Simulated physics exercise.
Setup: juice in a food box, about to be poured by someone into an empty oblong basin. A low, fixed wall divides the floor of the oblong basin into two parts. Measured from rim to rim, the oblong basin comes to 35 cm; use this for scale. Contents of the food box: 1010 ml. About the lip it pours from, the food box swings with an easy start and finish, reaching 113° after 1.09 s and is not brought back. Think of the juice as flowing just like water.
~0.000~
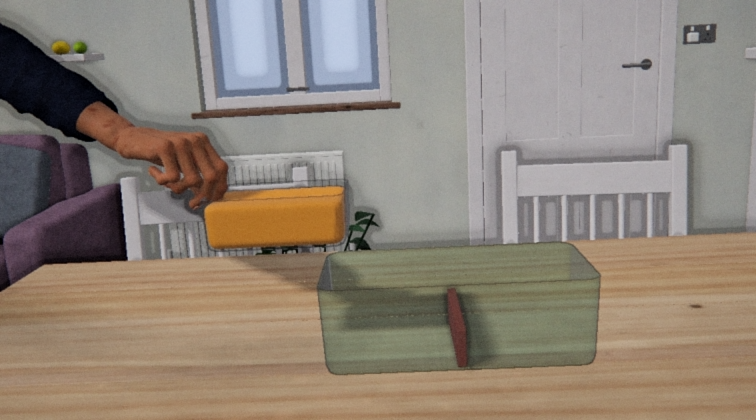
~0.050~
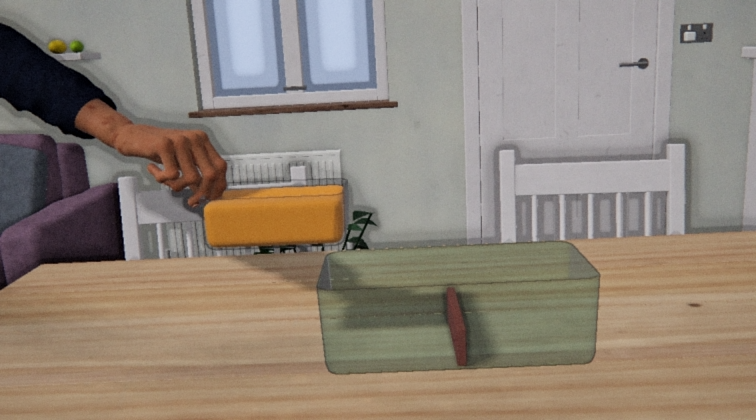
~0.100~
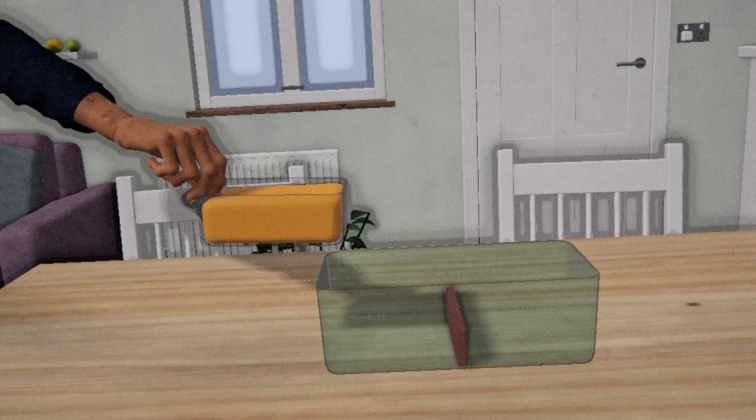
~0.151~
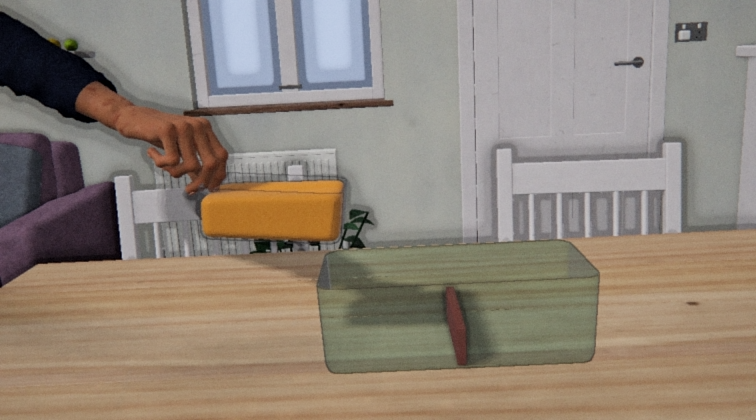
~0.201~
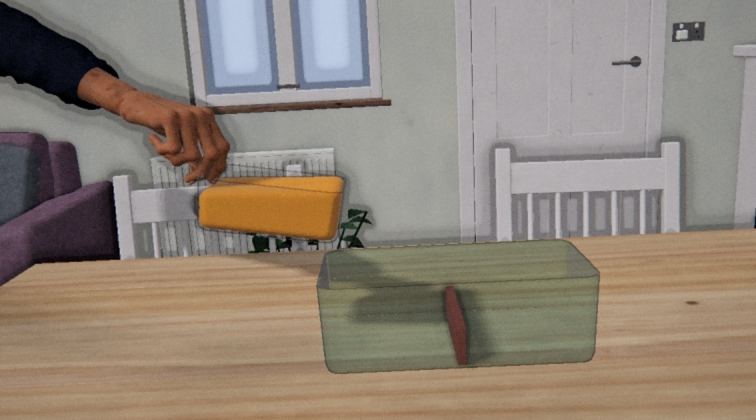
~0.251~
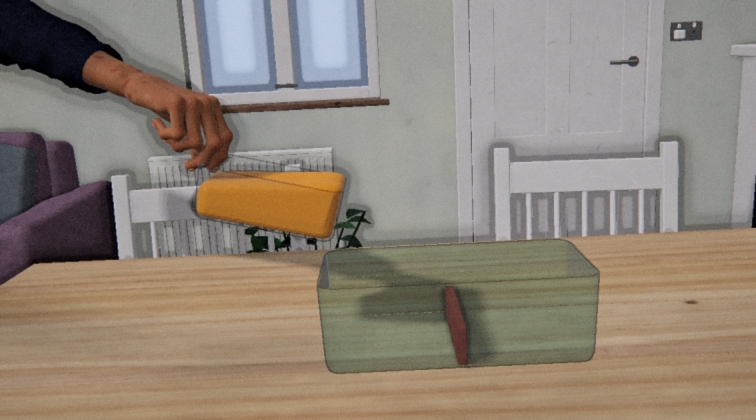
The footage shows a hand at an orange food box above the left side of a see-through green oblong basin on a wooden table. The hand rises slightly as the box gradually tilts to the right, and the background drifts slightly.
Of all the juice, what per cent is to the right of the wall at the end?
I would say 36 percent.
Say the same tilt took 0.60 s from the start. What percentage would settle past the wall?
45 per cent.
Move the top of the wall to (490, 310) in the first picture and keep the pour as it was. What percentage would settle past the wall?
10 per cent.
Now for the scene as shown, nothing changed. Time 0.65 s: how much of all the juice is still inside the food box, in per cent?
Roughly 30 percent.
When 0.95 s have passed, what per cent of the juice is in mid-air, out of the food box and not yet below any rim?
Near 6 per cent, I'd say.
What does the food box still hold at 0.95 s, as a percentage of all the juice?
3 in a hundred, give or take.
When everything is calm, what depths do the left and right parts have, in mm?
Left 22 mm, right 14 mm.
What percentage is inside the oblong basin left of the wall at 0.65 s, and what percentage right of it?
Around 20 on the left and around 0 on the right.
By 0.65 s the tilt is 74° and 30 per cent is still to pour, 19 is left of the wall and 0 right of it.
By 0.95 s the tilt is 108° and 3 per cent is still to pour, 47 is left of the wall and 37 right of it.
By 1.25 s the tilt is 113° and 0 per cent is still to pour, 55 is left of the wall and 36 right of it.
By 1.59 s the tilt is 113° and 0 per cent is still to pour, 55 is left of the wall and 36 right of it.
At rest 55 per cent lies left of the wall, 36 right of it and 9 outside.
